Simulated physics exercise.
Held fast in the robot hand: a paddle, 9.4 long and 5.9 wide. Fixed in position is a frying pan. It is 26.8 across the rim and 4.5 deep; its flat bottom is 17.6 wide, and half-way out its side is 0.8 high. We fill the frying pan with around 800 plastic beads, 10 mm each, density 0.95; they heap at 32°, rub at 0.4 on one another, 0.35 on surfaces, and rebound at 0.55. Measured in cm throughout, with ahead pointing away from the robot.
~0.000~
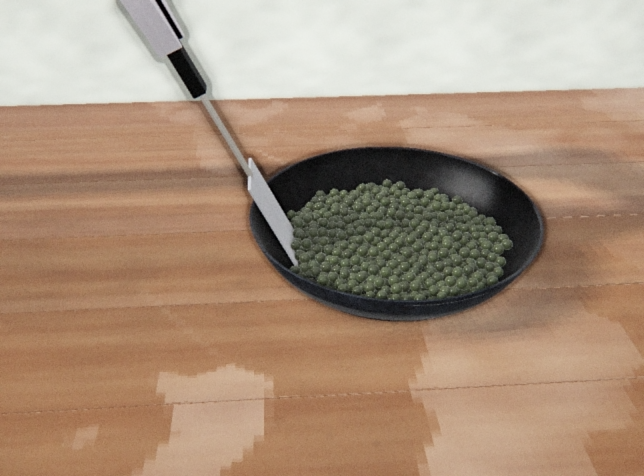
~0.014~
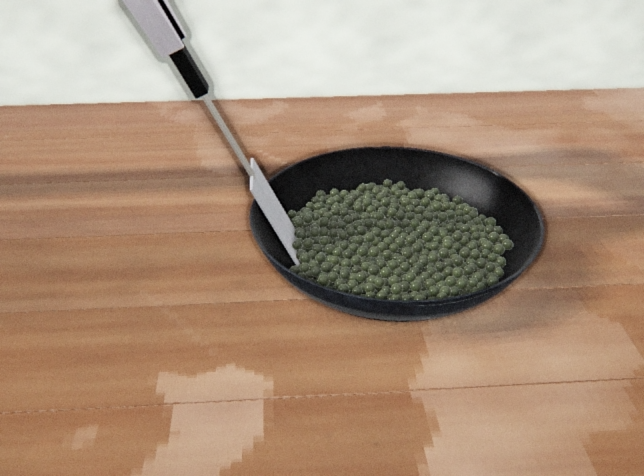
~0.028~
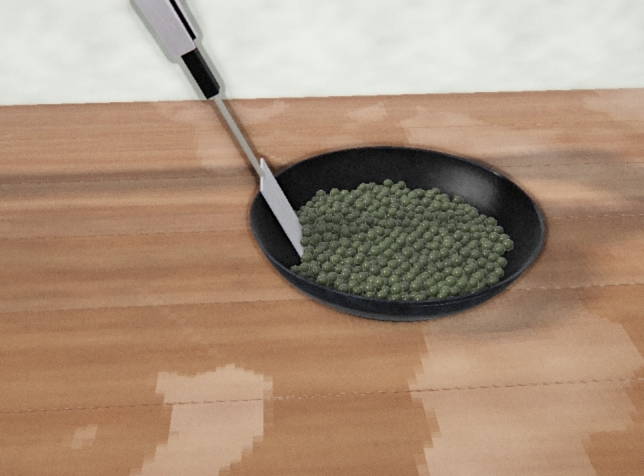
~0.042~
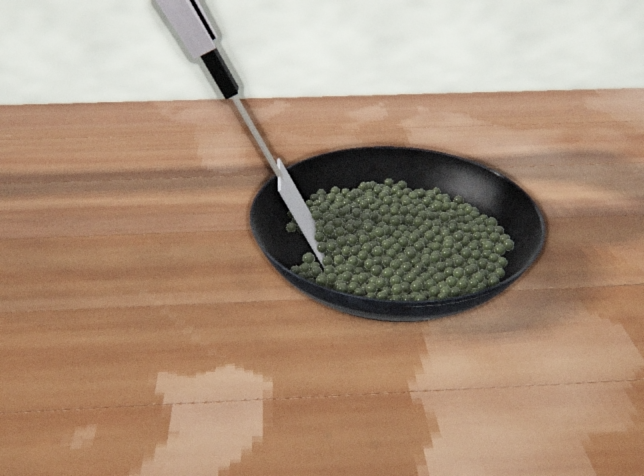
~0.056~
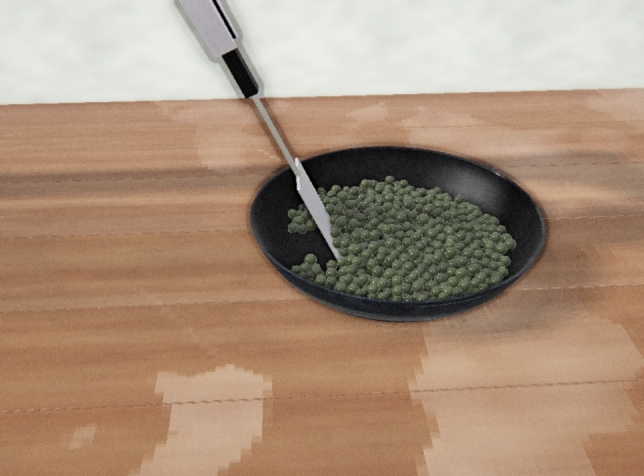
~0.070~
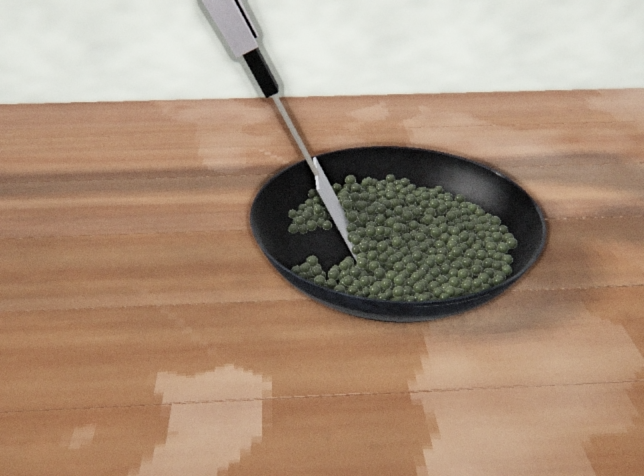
A robot arm pushes a flat paddle rightward through green beads in a black frying pan.
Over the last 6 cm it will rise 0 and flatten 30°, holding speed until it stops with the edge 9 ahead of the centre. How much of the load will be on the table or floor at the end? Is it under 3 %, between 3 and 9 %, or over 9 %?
It is between 3 and 9 %.
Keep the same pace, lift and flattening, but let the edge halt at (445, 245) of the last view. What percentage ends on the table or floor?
Roughly 0 per cent.
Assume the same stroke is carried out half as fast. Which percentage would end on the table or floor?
Estimated share: Some 0 %.
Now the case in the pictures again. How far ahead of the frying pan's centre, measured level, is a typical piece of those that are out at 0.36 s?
I'd put it at some 16 centimetres.
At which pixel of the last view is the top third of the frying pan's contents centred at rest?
The centre sits at about (486, 222).
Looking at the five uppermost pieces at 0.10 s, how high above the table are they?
Roughly 7 cm above the table.
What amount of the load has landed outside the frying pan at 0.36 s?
It comes to some 4 in a hundred.
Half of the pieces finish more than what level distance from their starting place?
Around 3 cm, measured level.
By 0.10 s, sloping 65°, highest piece 9 above the table; 796 in the frying pan.
By 0.14 s, sloping 57°, highest piece 10 above the table; 795 in the frying pan, 1 on the blade or in flight.
By 0.36 s, sloping 35°, highest piece 7 above the table; 753 in the frying pan, 36 on the table or floor, 7 on the blade or in flight.
By 1.41 s, sloping 35°, highest piece 5 above the table; 753 in the frying pan, 43 on the table or floor.
Final count, 753 in the frying pan, 43 on the table or floor. That is 5 % on the table or floor.
